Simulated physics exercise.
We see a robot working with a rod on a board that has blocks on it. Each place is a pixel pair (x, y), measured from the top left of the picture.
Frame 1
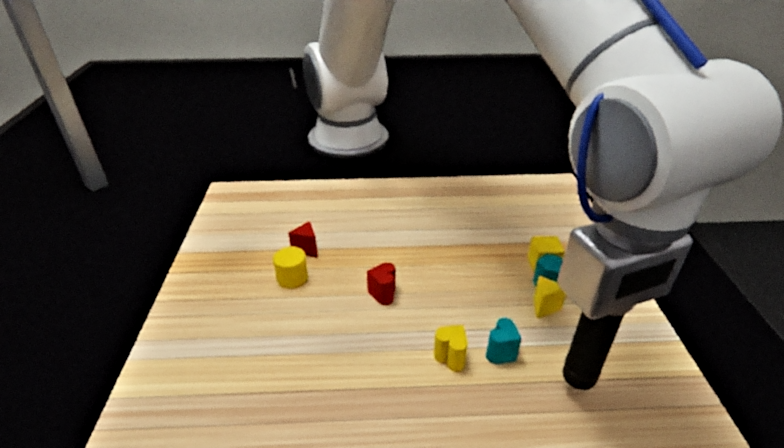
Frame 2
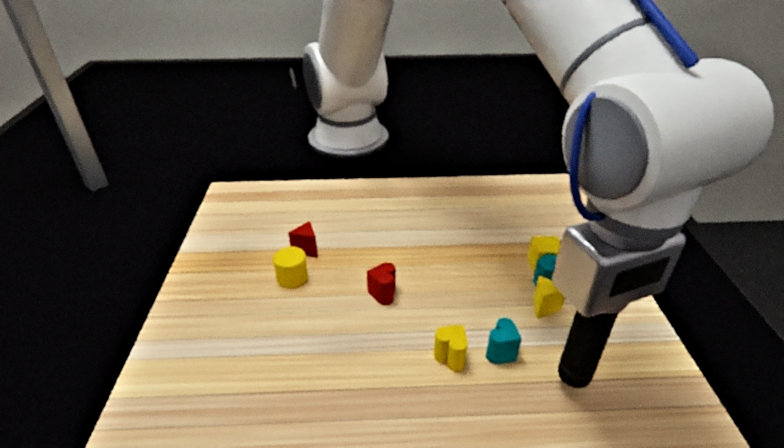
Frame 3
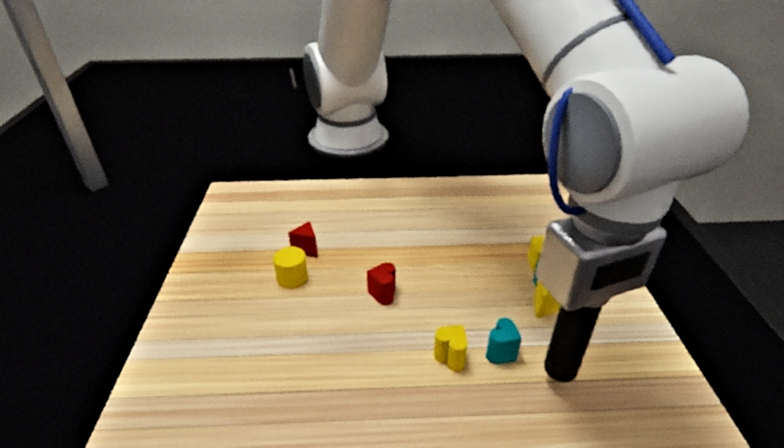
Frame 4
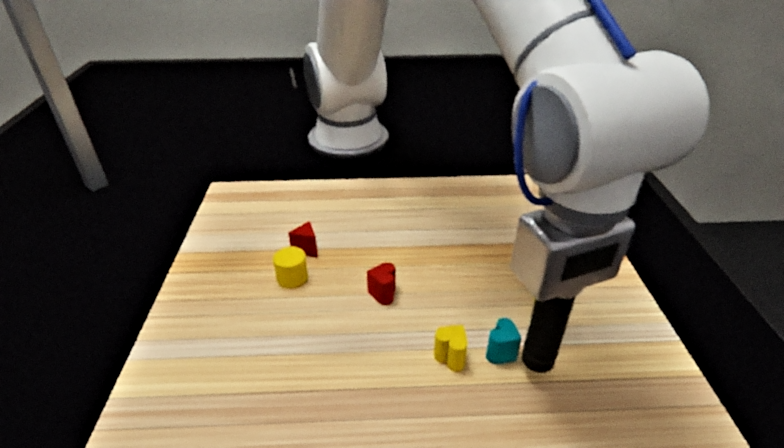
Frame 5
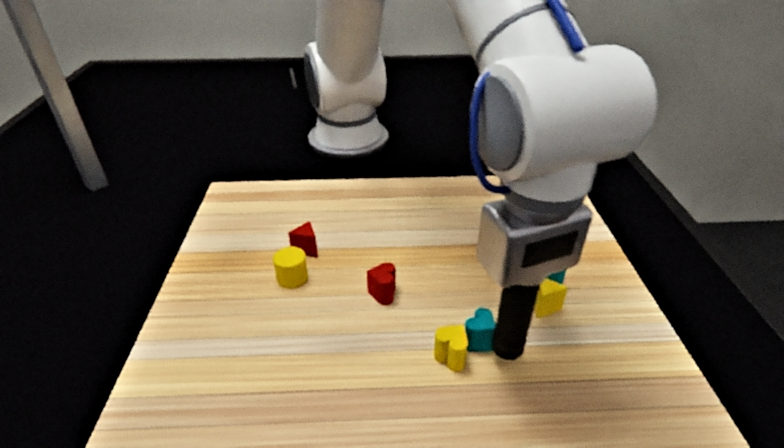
A robot arm moves its rod left and pushes the turquoise block toward the yellow heart-shaped block.
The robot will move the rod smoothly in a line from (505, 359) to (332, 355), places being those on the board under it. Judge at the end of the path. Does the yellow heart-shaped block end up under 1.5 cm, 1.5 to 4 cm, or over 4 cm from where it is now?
The shift is above 4 cm.
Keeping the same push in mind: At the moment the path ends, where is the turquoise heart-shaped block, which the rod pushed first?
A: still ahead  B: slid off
My answer is option B.
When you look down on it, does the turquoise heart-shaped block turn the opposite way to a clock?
I expect not.
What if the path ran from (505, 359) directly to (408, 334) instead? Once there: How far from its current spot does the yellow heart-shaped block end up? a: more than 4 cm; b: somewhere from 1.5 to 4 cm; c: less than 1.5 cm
Option b.
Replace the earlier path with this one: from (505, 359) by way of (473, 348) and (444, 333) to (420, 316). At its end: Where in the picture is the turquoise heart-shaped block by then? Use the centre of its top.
If I read the scene right, the answer is (434, 279).
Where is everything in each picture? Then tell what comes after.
In the first frame, rod tip at (579, 377); block tops, yellow heart-shaped block at (453, 336); turquoise heart-shaped block at (506, 330).
In the second frame, rod at (574, 375); blocks unchanged.
In the third frame, rod at (560, 370); blocks unchanged.
In the fourth frame, rod at (538, 361); blocks unchanged.
In the fifth frame, rod at (507, 349); yellow heart-shaped block at (453, 336); turquoise heart-shaped block at (482, 319).
What follows on the original path. One third of the way, rod at (448, 348); yellow heart-shaped block at (420, 333); turquoise heart-shaped block at (462, 312), turned 70° clockwise.
Two thirds of the way, rod at (389, 346); yellow heart-shaped block at (360, 330), turned 20° clockwise; turquoise heart-shaped block at (462, 312), turned 70° clockwise.
At the end, rod at (331, 344); yellow heart-shaped block at (303, 327), turned 30° clockwise; turquoise heart-shaped block at (462, 312), turned 70° clockwise.
